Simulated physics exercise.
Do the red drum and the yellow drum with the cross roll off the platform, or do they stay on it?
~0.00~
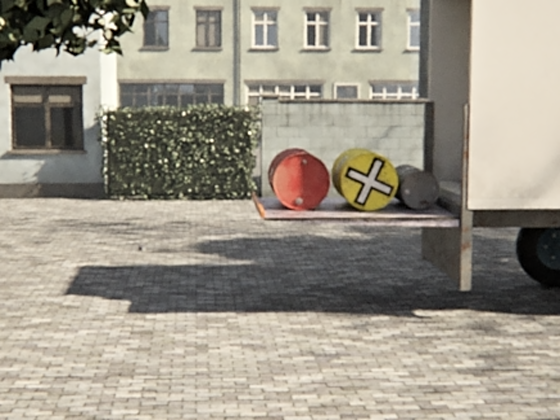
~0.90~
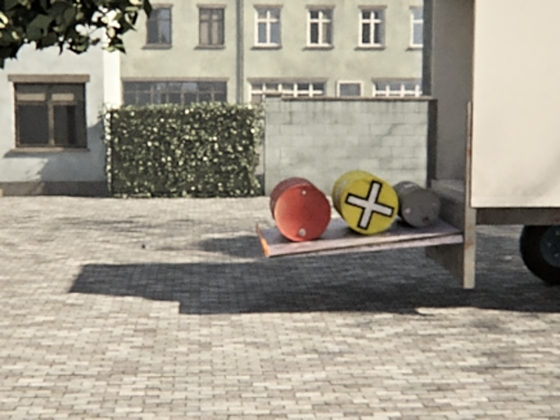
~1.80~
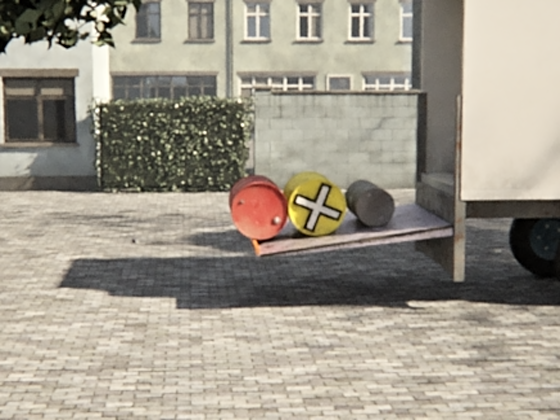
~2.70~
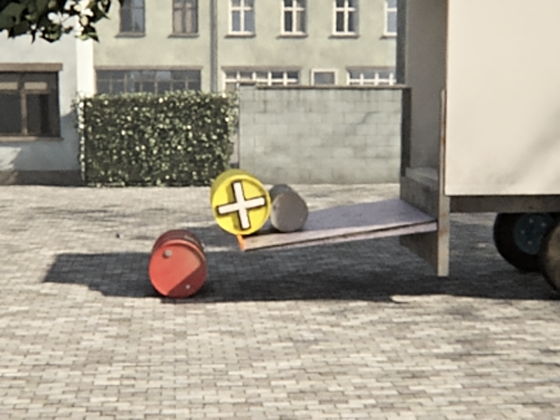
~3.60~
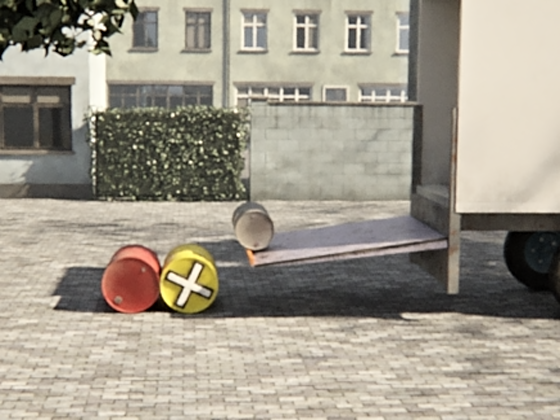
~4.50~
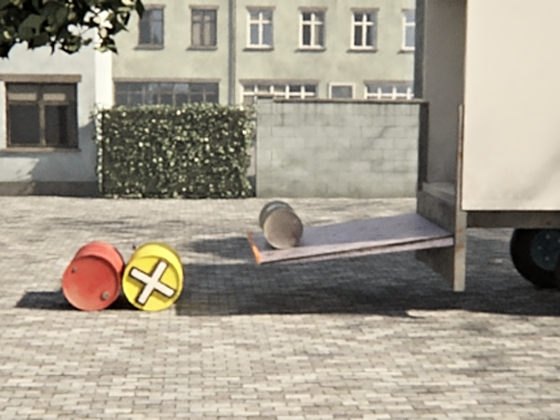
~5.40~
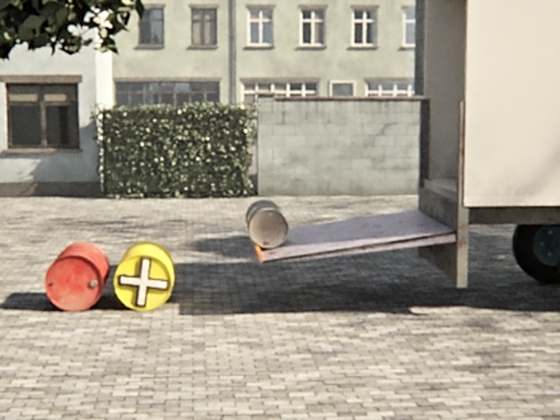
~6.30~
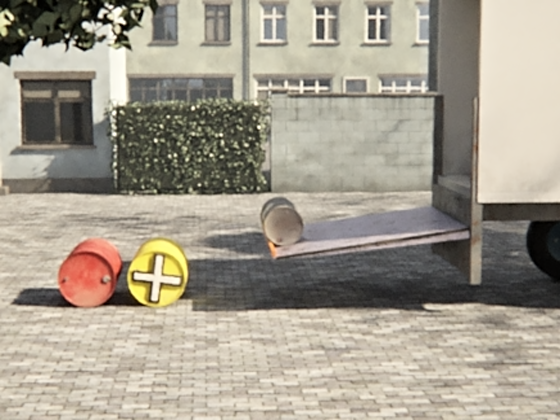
Both roll off the platform. The red drum goes over the low edge first, and the yellow one follows it onto the ground.
